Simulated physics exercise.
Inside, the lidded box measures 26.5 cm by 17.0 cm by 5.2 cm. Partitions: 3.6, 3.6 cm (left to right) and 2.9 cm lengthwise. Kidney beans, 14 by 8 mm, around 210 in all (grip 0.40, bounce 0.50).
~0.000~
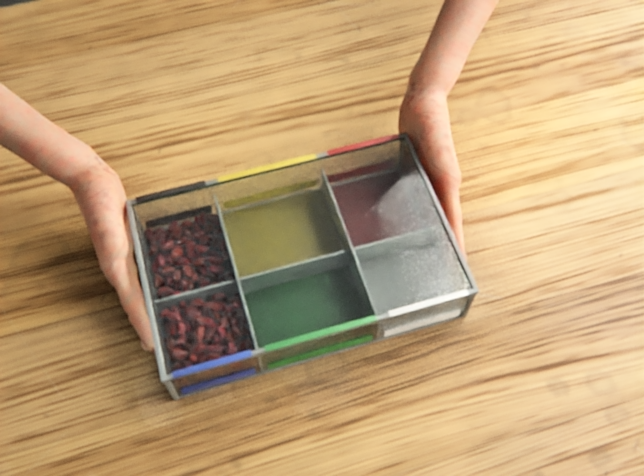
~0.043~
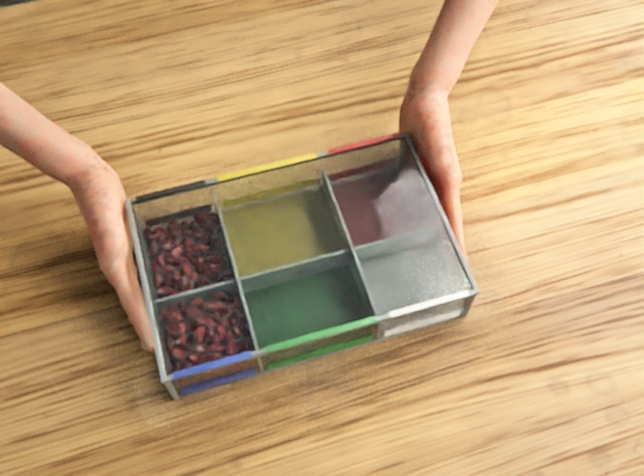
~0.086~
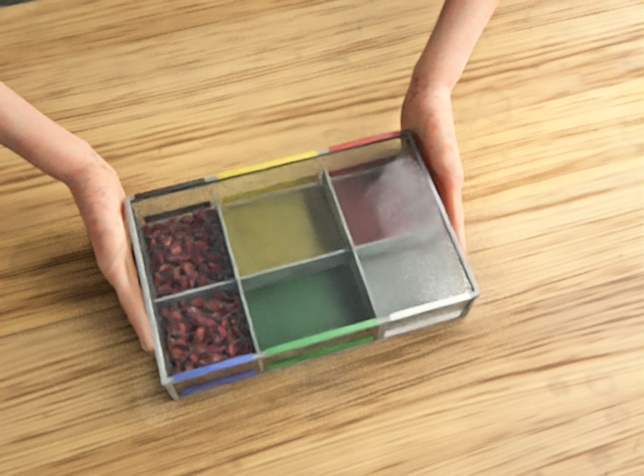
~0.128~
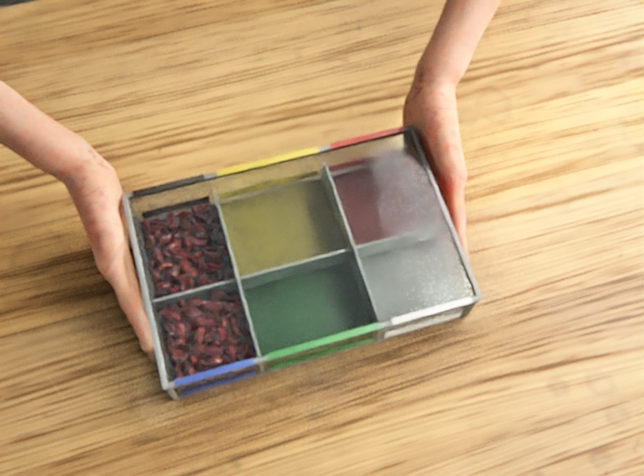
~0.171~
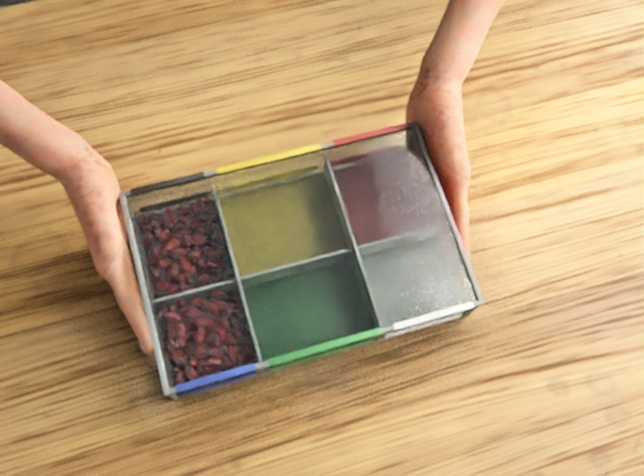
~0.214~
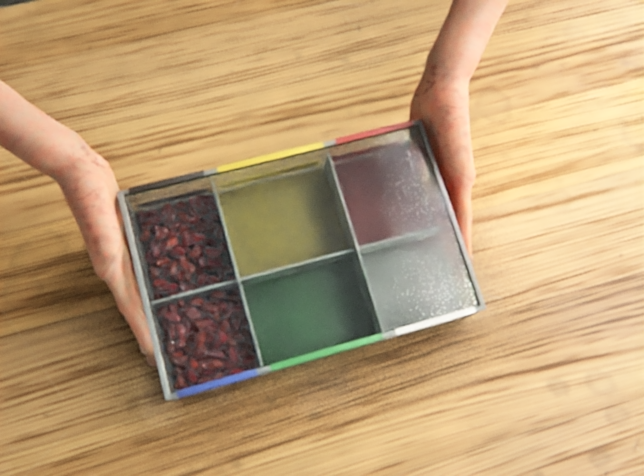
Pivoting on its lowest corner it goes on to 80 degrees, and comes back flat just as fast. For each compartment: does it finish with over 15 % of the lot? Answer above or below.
Red compartment: Below; blue compartment: Above; green compartment: Below; yellow compartment: Below; white compartment: Below; black compartment: Above.
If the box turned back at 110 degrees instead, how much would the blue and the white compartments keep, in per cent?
Blue 95; white 0.
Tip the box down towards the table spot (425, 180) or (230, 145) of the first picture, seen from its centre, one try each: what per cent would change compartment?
About 40 and 35 per cent.
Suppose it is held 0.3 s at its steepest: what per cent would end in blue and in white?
Blue 80; white 0.
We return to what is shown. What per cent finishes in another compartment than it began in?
Roughly 15 per cent.
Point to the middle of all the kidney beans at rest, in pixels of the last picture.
At about (208, 341).
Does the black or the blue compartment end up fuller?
It is the blue one.
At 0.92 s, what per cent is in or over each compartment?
Red 0, blue 65, green 0, yellow 0, white 0, black 35.
After 0.92 s, tilt 80 degrees; blue 65 %, black 35 %.
Then, at 1.38 s, tilt 35 degrees; blue 80 %, black 20 %.
After 1.92 s, tilt 0 degrees; blue 80 %, black 20 %.
At rest (2.2 s), red 0 %, blue 80 %, green 0 %, yellow 0 %, white 0 %, black 20 %.
